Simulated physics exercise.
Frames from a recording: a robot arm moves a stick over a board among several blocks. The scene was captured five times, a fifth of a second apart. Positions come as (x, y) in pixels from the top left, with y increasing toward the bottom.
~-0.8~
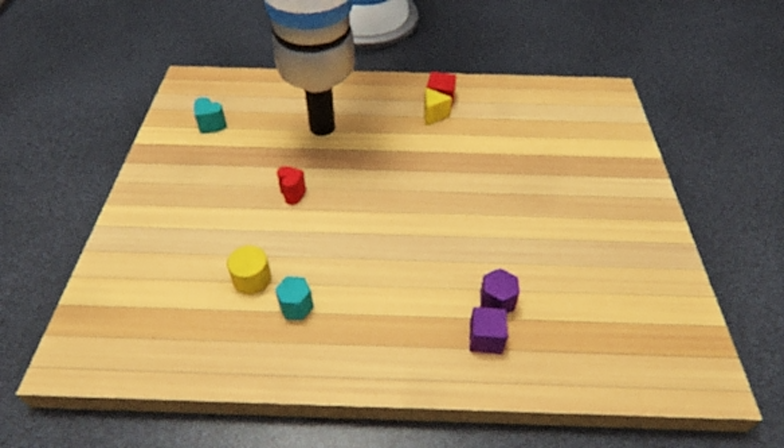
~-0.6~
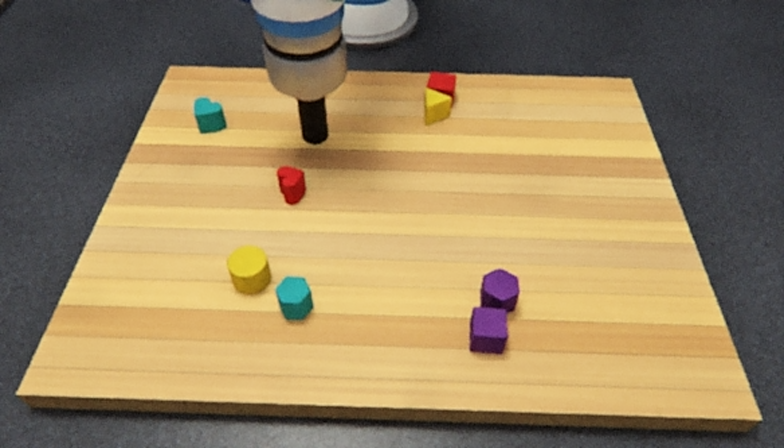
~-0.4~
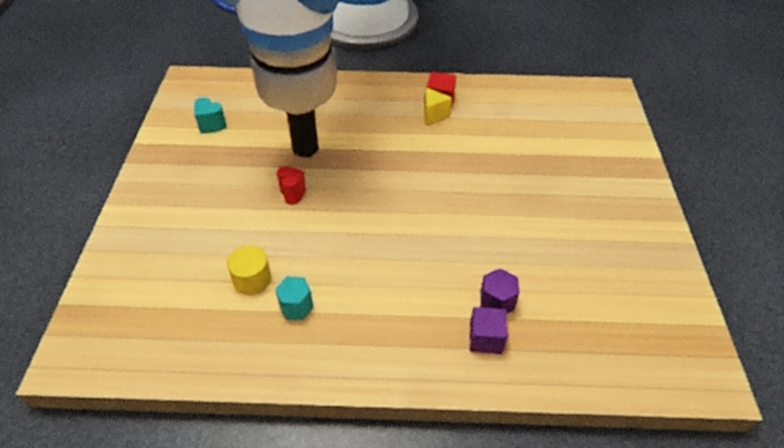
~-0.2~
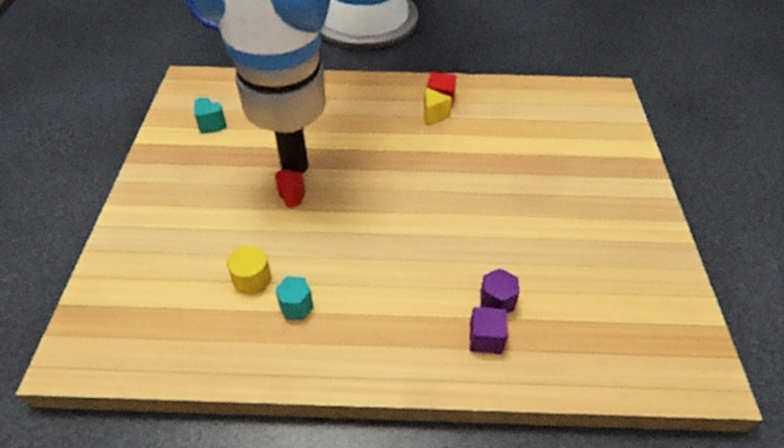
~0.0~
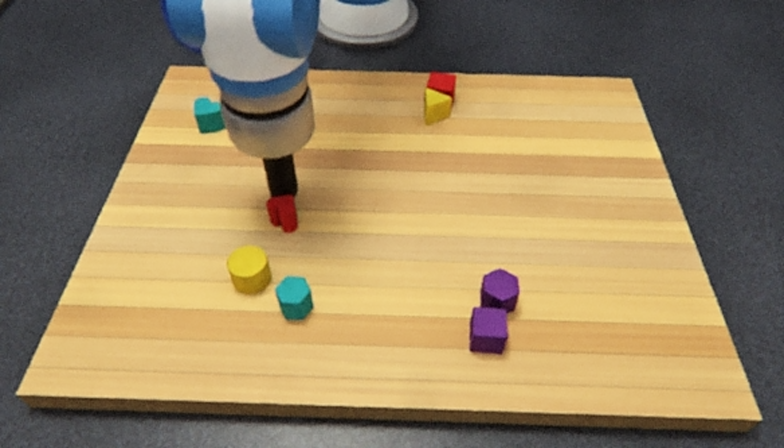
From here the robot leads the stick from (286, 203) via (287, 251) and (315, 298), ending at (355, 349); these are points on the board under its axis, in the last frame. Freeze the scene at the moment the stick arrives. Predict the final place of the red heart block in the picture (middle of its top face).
I think it will end close to (272, 280).
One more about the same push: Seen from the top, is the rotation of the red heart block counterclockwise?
That would be a no.
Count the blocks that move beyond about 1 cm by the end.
Moved: 2.
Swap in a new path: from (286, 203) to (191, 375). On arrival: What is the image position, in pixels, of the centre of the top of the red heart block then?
That would be at about pixel (278, 245).
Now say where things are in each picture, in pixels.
Stick tip at (322, 128); block tops, yellow disc at (247, 260); red heart block at (290, 175); turquoise hexagon at (293, 289), in the first frame.
Stick at (315, 136); blocks unchanged, in the second frame.
Stick at (306, 149); blocks unchanged, in the third frame.
Stick at (295, 167); red heart block at (289, 178), in the fourth frame.
Stick at (284, 191); yellow disc at (247, 260); red heart block at (282, 203); turquoise hexagon at (293, 289), in the fifth frame.
What follows on the original path. One third of the way, stick at (285, 239); yellow disc at (245, 263); red heart block at (278, 255), turned 20° clockwise.
Two thirds of the way, stick at (313, 288); yellow disc at (243, 265); red heart block at (272, 280), turned 55° clockwise; turquoise hexagon at (298, 309), turned 30° clockwise.
At the end, stick at (354, 338); yellow disc at (243, 265); red heart block at (272, 280), turned 55° clockwise; turquoise hexagon at (300, 323), turned 75° clockwise.
